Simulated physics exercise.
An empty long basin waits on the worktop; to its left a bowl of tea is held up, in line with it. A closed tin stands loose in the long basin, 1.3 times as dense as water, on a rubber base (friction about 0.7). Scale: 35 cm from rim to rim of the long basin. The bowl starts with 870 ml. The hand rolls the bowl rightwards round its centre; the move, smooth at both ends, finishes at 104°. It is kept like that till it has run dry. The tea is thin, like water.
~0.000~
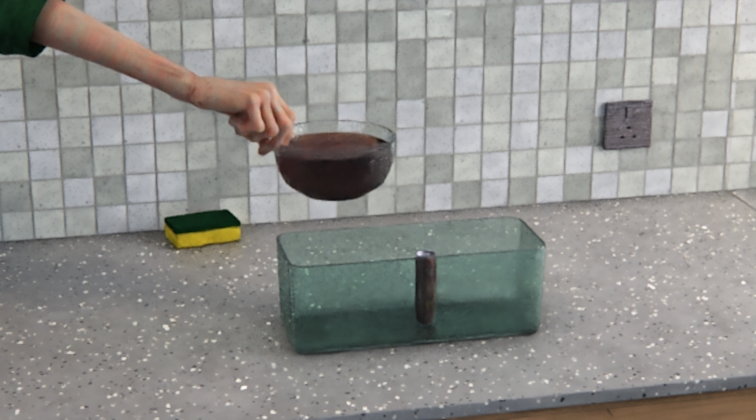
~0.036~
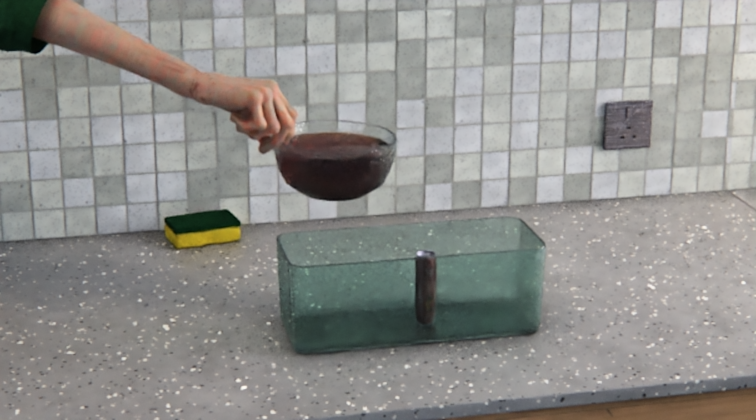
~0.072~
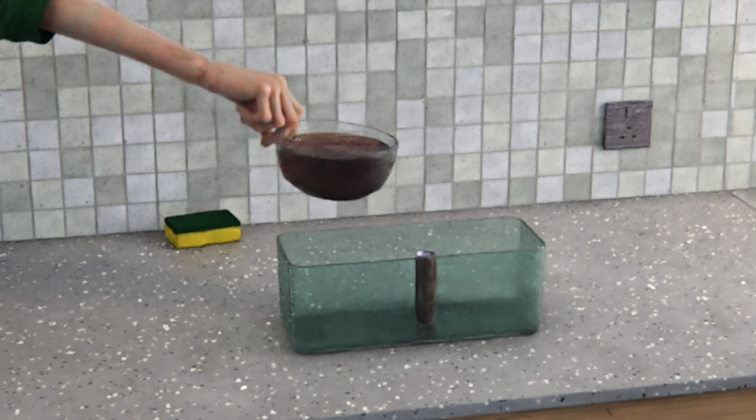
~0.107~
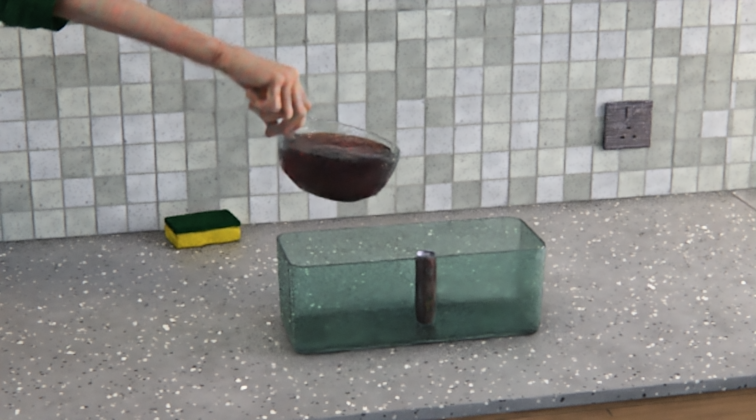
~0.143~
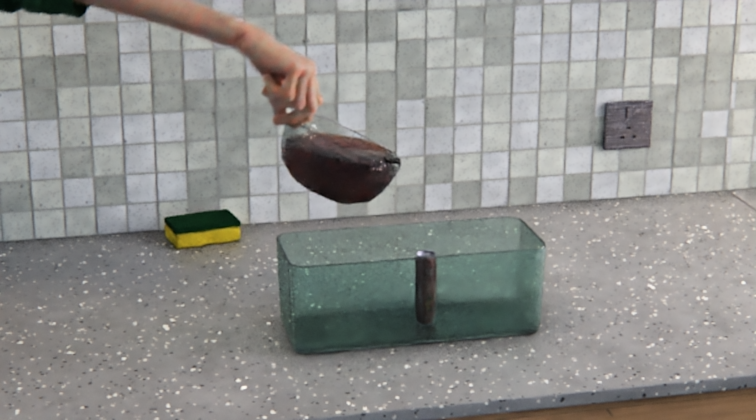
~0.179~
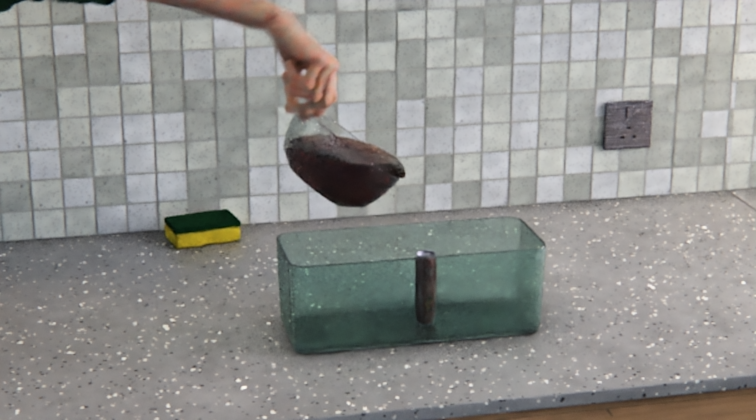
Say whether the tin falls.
The tin topples.
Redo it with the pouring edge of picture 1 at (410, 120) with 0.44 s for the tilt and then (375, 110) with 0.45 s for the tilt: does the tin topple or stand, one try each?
First it stays up; then it goes over.
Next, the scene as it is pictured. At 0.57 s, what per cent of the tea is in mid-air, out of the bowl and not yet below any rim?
Some 4 per cent.
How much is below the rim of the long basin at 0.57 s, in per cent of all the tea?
Some 92 per cent.
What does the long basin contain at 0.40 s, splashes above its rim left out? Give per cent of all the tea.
About 58 per cent.
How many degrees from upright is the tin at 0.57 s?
Near 10° from upright.
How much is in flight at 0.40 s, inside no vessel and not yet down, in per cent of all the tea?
About 32 per cent.
Then, 0.40 s in, the tilt is 103° and 11 per cent is still to pour; the tin stands where it began.
Then, 0.57 s in, the tilt is 104° and 1 per cent is still to pour; the tin leans 9°.
Then, 0.74 s in, the tilt is 104° and 0 per cent is still to pour; the tin lies on its side.
Then, 0.93 s in, the tilt is 104° and 0 per cent is still to pour; the tin lies on its side.
Finally, the tin lies on its side.
